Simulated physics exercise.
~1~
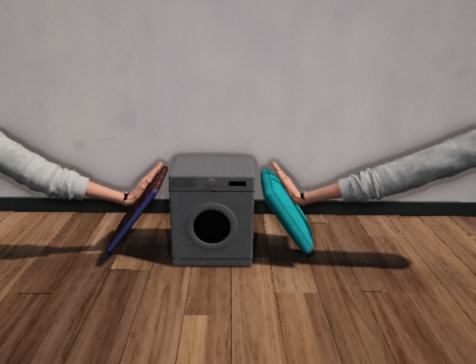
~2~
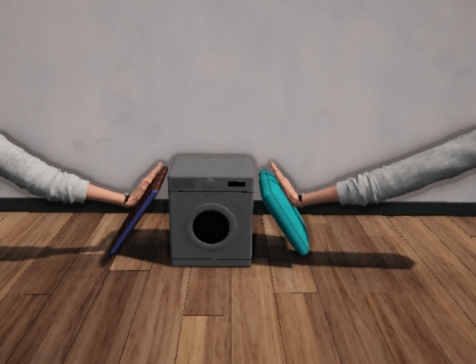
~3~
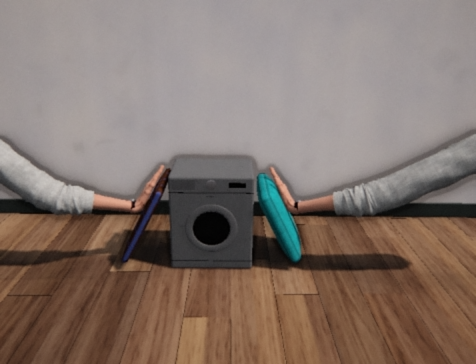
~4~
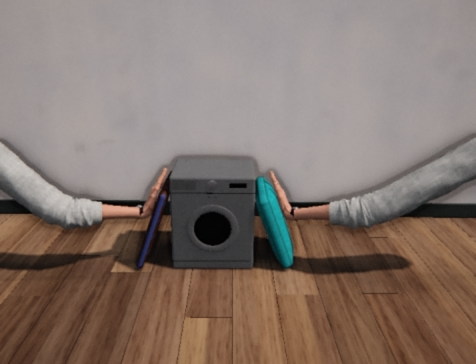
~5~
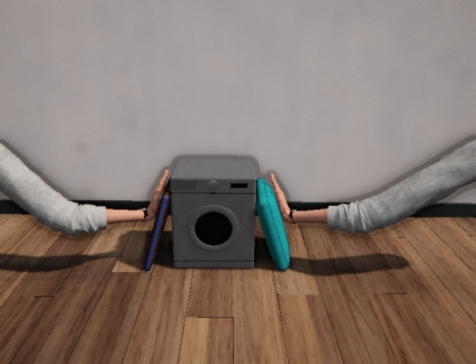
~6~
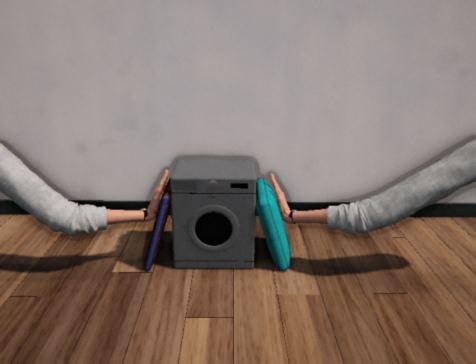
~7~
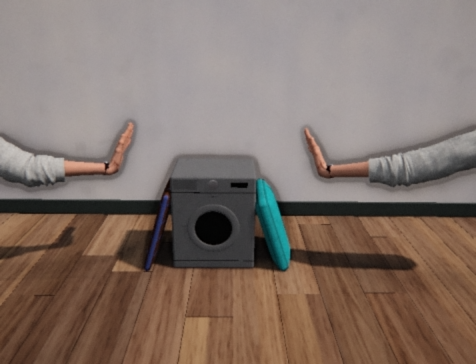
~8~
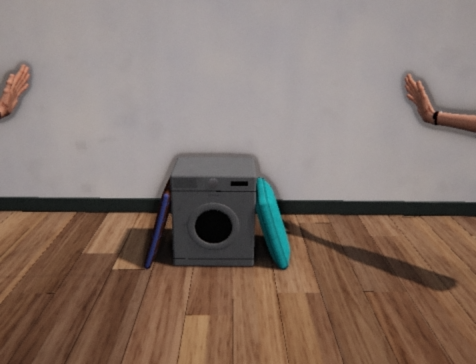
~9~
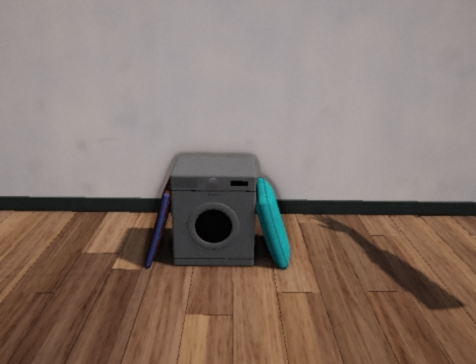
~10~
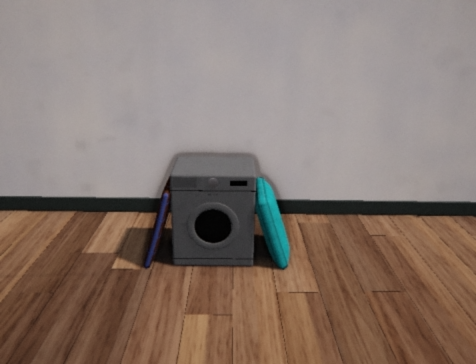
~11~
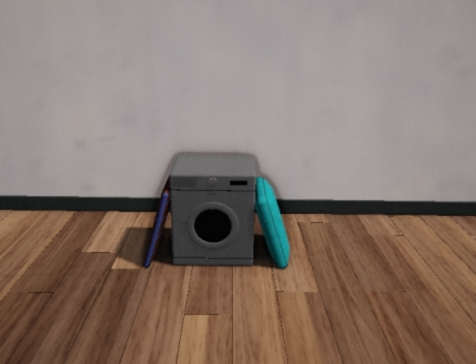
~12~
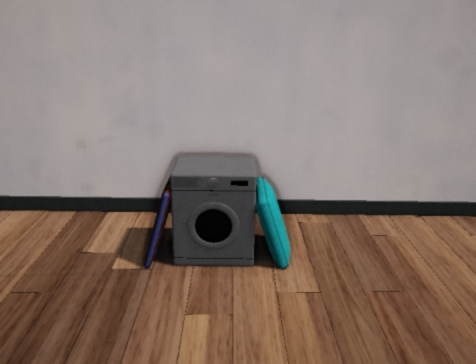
We see two hands press a thin, dark pad and a turquoise cushion against opposite sides of a small grey machine on a wooden floor, tilting them more upright. The hands then let go and withdraw, and both soft things stay leaning against the machine.
